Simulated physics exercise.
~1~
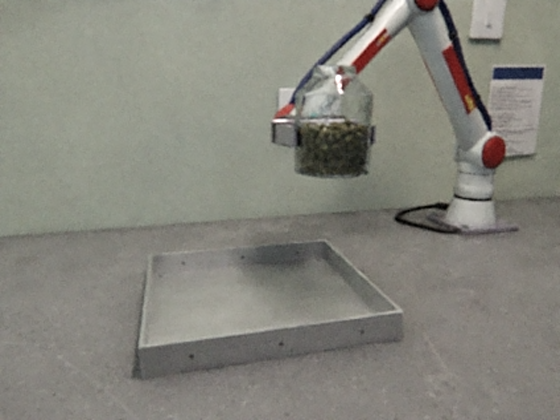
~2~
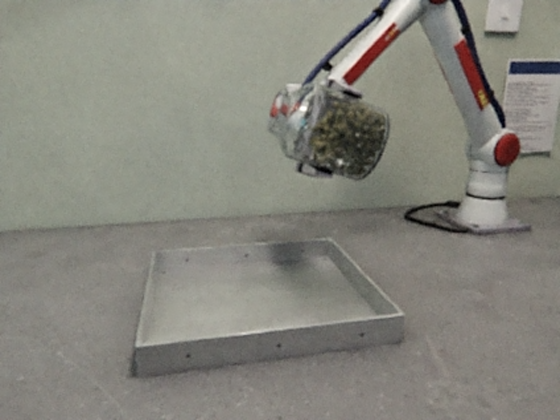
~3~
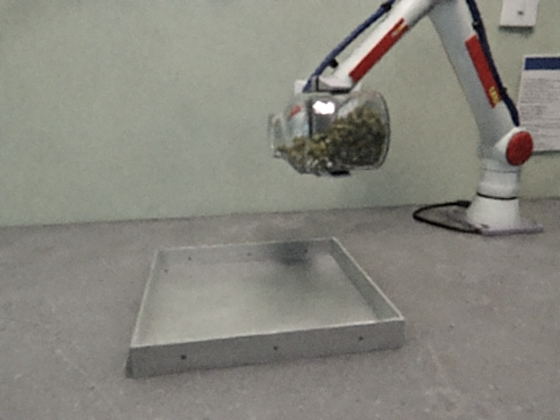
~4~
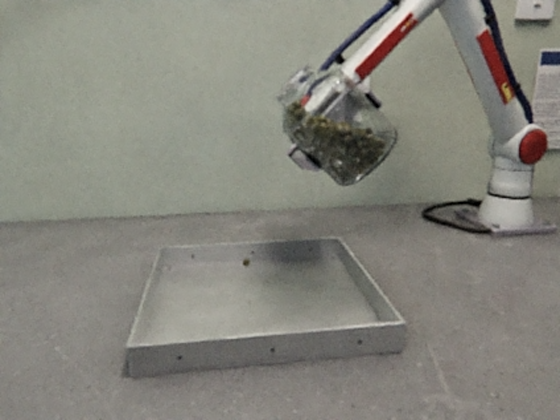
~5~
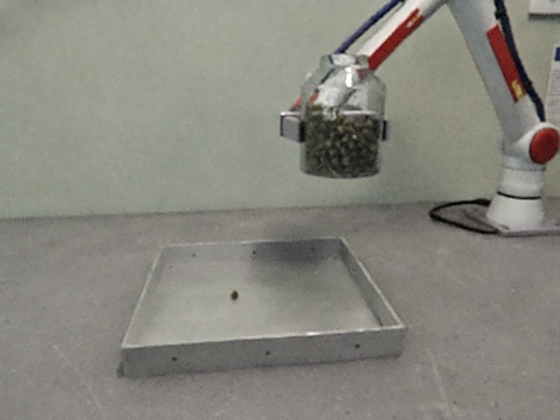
A robot arm tips a clear jar of beads, dropping one into the tray, then rights it.
